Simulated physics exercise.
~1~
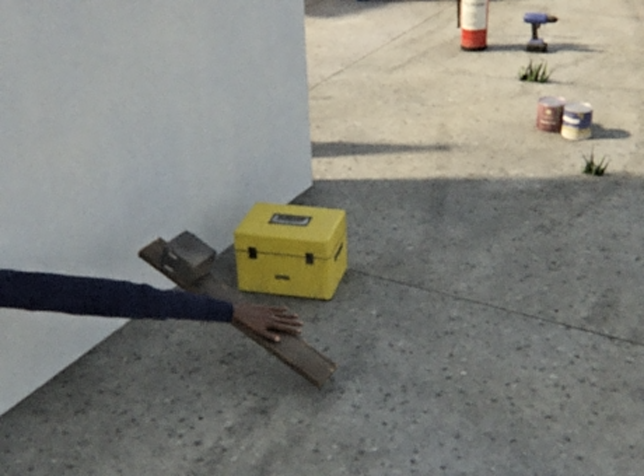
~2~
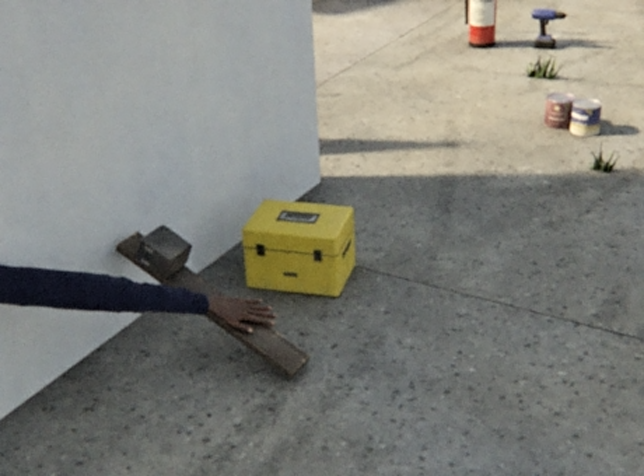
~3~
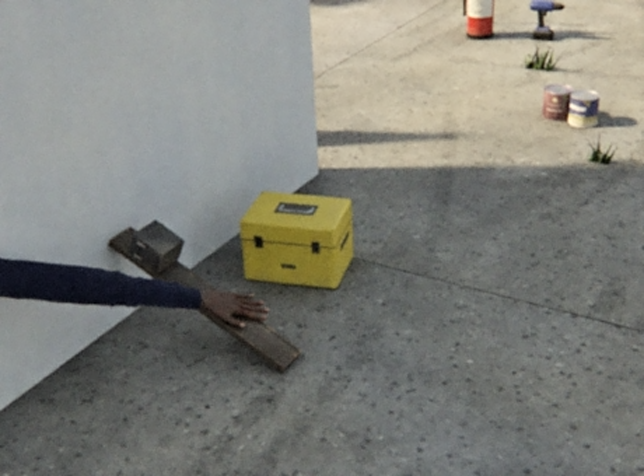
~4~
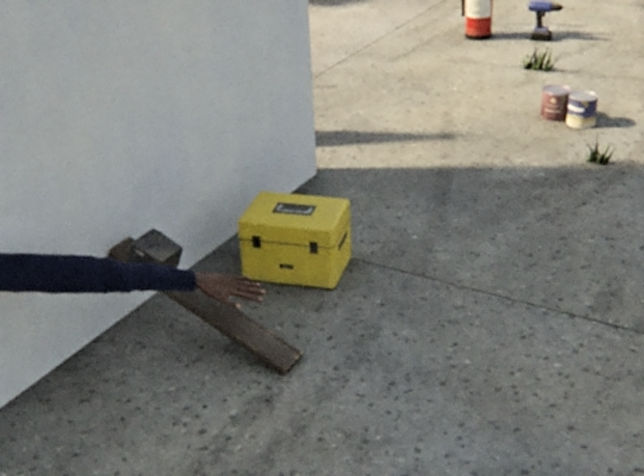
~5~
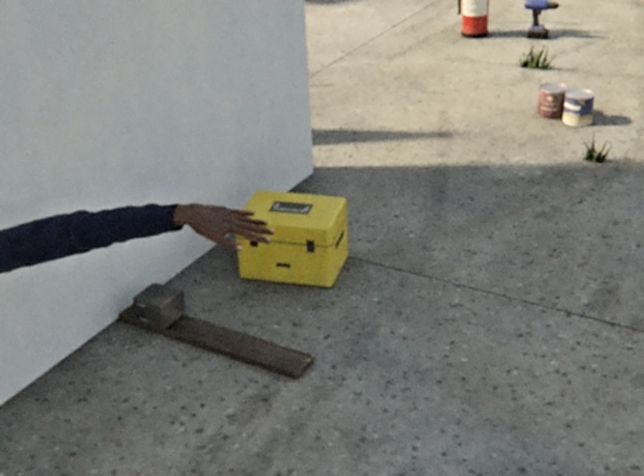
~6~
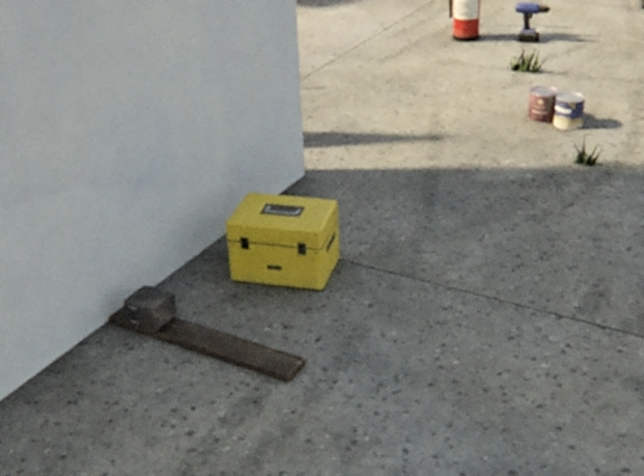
A dark plank with a small block on its upper end was held slanting against a pale wall beside a yellow toolbox, shifted slightly left by a hand, then slipped down when released and ended flat on the floor as the hand withdrew.
